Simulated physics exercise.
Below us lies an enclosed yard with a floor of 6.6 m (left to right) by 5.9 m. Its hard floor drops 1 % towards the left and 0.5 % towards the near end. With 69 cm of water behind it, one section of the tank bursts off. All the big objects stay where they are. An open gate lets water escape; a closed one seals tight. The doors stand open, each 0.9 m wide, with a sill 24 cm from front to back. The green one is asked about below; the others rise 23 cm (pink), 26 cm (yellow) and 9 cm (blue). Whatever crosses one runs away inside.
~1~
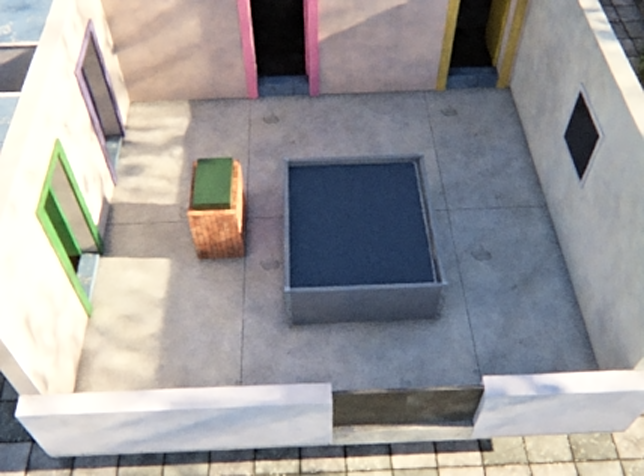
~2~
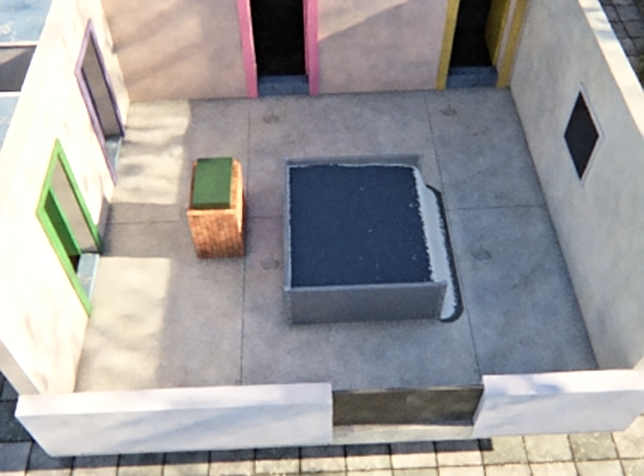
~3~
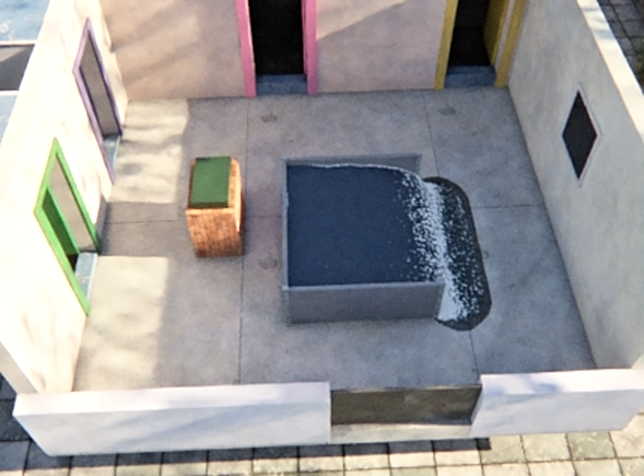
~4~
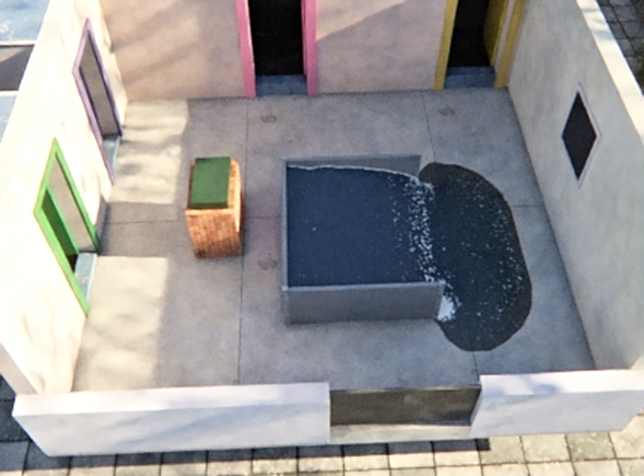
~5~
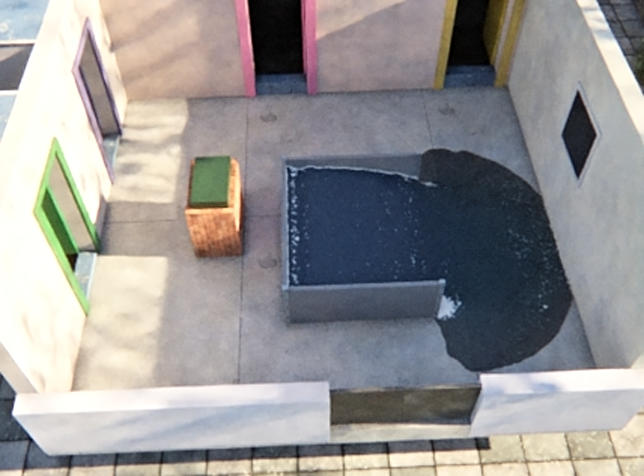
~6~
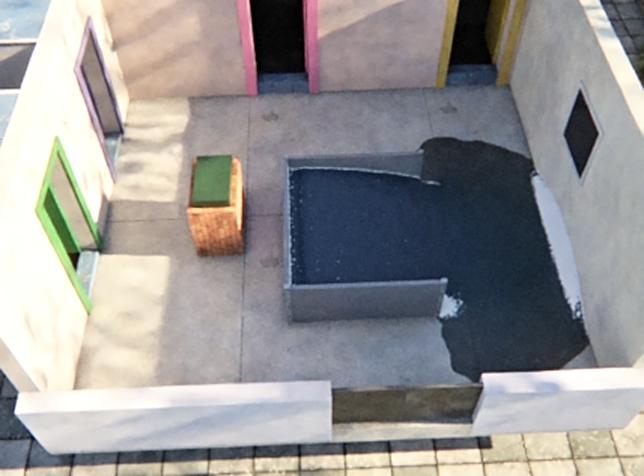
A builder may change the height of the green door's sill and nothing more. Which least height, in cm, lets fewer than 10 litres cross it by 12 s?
About 11.5 cm.
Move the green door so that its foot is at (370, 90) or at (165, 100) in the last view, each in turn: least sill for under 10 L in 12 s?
About 9.0 and 12.5 cm.
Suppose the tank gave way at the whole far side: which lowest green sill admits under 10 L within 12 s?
About 11.0 cm.
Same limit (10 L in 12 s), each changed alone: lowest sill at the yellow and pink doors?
Roughly 29 cm at yellow and 7.0 cm at pink.
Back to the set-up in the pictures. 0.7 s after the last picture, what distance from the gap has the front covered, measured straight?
About 3.6 m.
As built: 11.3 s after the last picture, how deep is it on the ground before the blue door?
About 11.0 cm.
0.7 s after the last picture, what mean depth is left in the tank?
Some 33 cm.
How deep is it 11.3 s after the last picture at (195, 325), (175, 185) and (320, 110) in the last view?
Roughly 7, 9 and 8 cm, in turn.
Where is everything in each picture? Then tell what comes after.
In the first picture, the tank at (359, 221) is whole and still, 69 cm deep; the green door at (74, 236) is dry.
In the second picture, the gap is at (426, 238), the front 0.3 m out at (455, 311); the back of the tank holds 70 cm.
In the third picture, water pours out at (424, 239) and has run 0.7 m, to (484, 305); about 12 cm deep outside, 69 cm at the back.
In the fourth picture, water pours out at (423, 241) and has run 1.3 m, to (526, 296); about 11 cm deep outside, 69 cm at the back.
In the fifth picture, water pours out at (423, 241) and has run 1.9 m, to (567, 282); about 8 cm deep outside, 60 cm at the back.
In the sixth picture, water pours out at (425, 240) and has run 2.0 m, to (585, 335); about 9 cm deep outside, 58 cm at the back; the green door at (74, 234), 4.7 m from the gap, is still 4.8 m from the nearest water.
Then, 0.7 s after the last picture water covers 25 % of the floor, deepest (47 cm) near (554, 246); it has not reached the green door.
Then, 2.3 s after the last picture water covers 45 % of the floor, deepest (34 cm) near (586, 400); it has not reached the green door.
Then, 11.3 s after the last picture water covers 100 % of the floor, deepest (14 cm) near (100, 256); 13 cm at the green door, 44 litres in over its 8 cm sill.
At the green door as built, the water peaked near 14 cm, 8.1 s after the last picture.
Run again over the same 12 s with other heights there, 22 litres in over 9.5 cm, 6 litres over 12.5 cm. The limit of 10 litres is kept from about 11.5 cm up.
